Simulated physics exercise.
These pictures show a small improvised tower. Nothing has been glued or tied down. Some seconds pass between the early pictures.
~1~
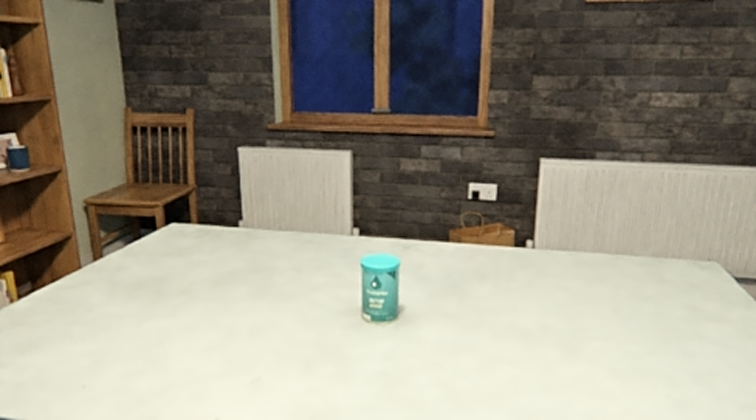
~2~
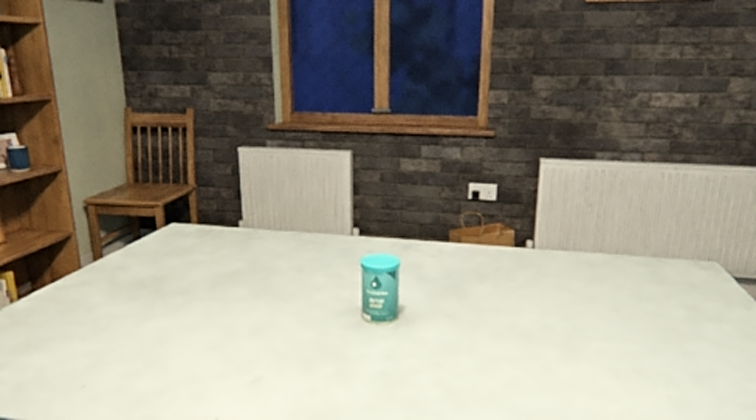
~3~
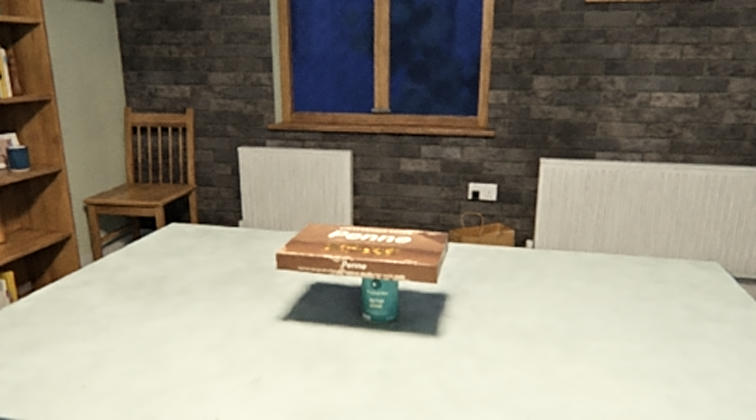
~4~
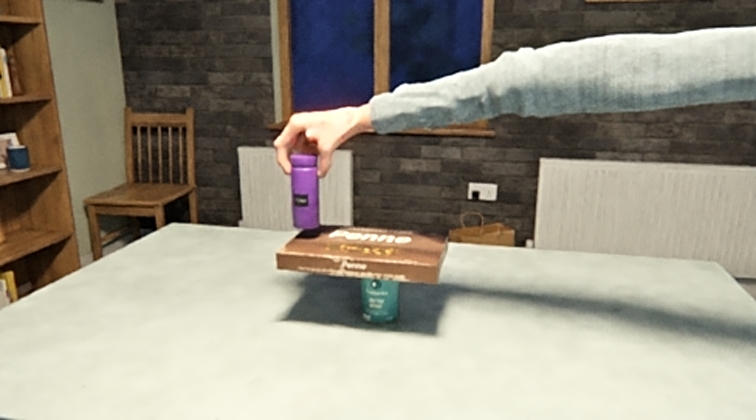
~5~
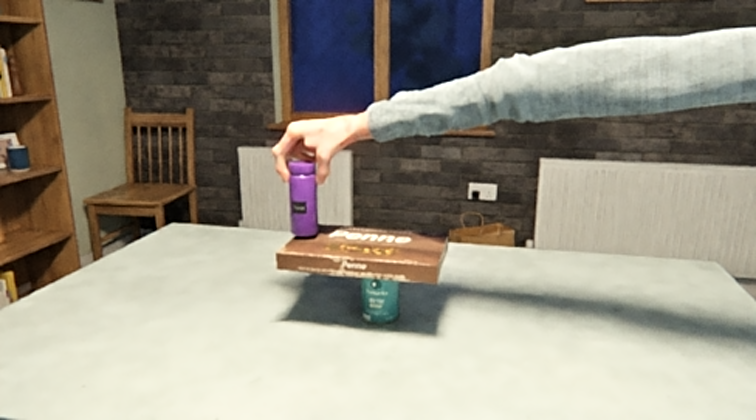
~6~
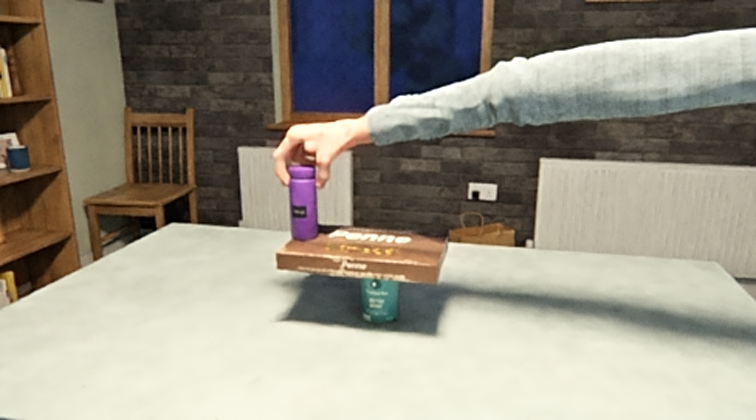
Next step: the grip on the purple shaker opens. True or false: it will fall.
True.
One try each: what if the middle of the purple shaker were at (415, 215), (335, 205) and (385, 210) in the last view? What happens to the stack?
With the first release it stays steady; with the second it tips over; with the third it stays steady.
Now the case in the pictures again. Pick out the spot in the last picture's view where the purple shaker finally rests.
Roughly pixel (240, 289) in the last picture.
Then, 0.40 s on from there, purple shaker now fallen; brown packet turned 41° from how it was put.
Then, 0.50 s on from there, brown packet turned 54° from how it was put.
Then, 0.60 s on from there, brown packet turned 48° from how it was put.
Then, 1.10 s on from there, brown packet now fallen.
In the end, fallen, purple shaker and brown packet; turquoise tin unmoved. At the end, from the last picture's camera, purple shaker near (240, 289). The stack loses its balance.
